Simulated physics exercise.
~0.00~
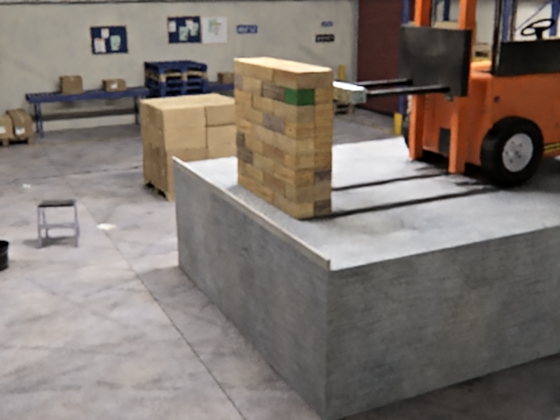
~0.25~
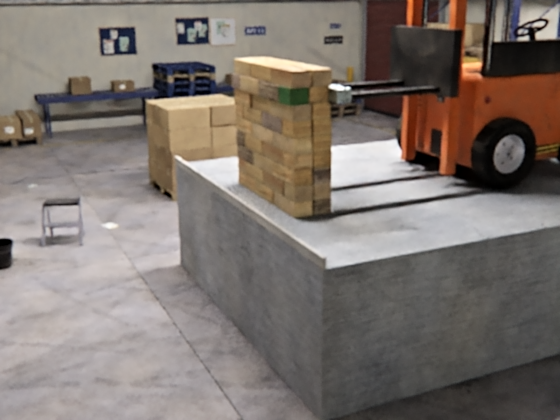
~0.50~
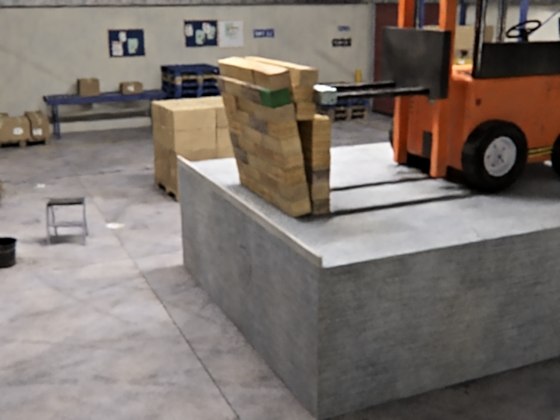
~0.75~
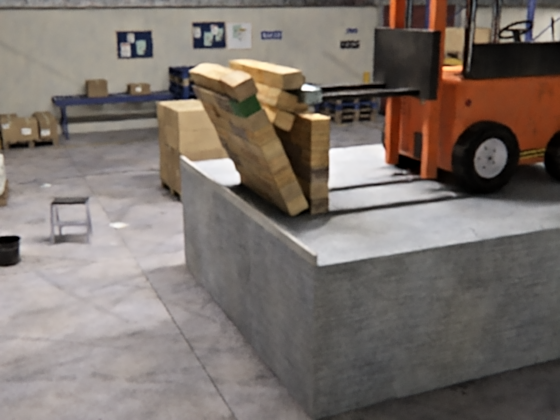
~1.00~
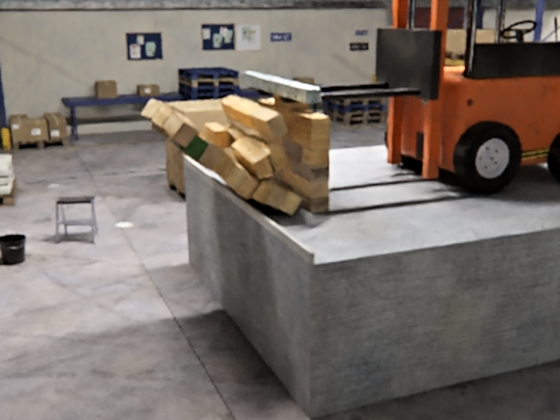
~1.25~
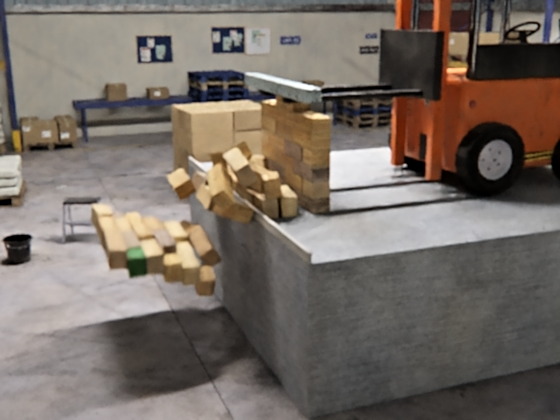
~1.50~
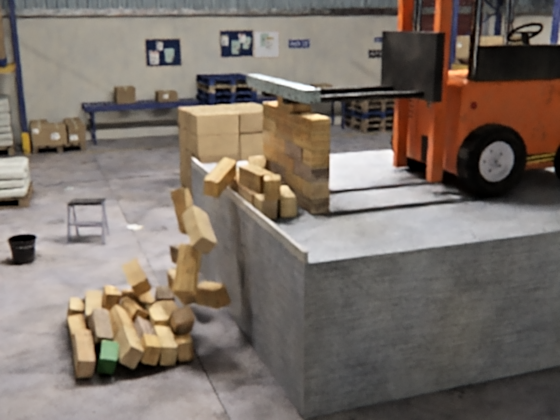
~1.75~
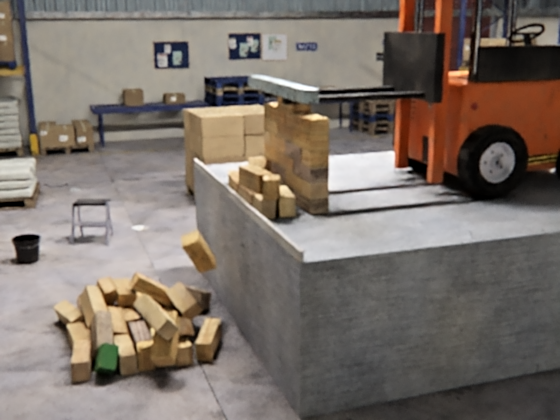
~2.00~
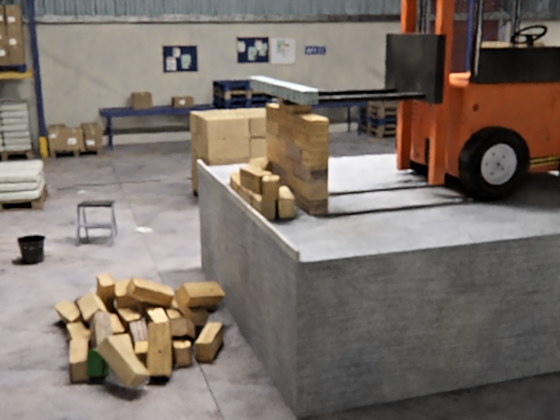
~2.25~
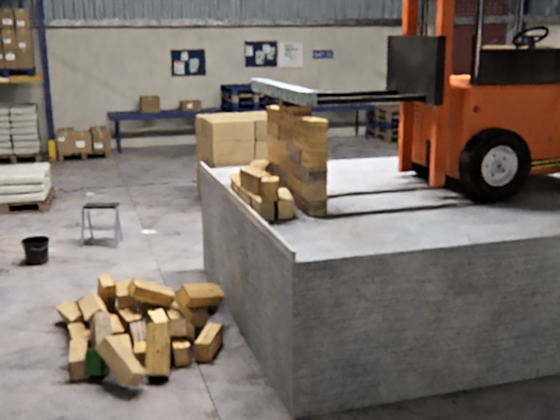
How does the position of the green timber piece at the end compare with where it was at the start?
At the start the green piece sits near the top of the stack on the platform. At the end it lies lower and to the left, at the front of the heap on the floor.
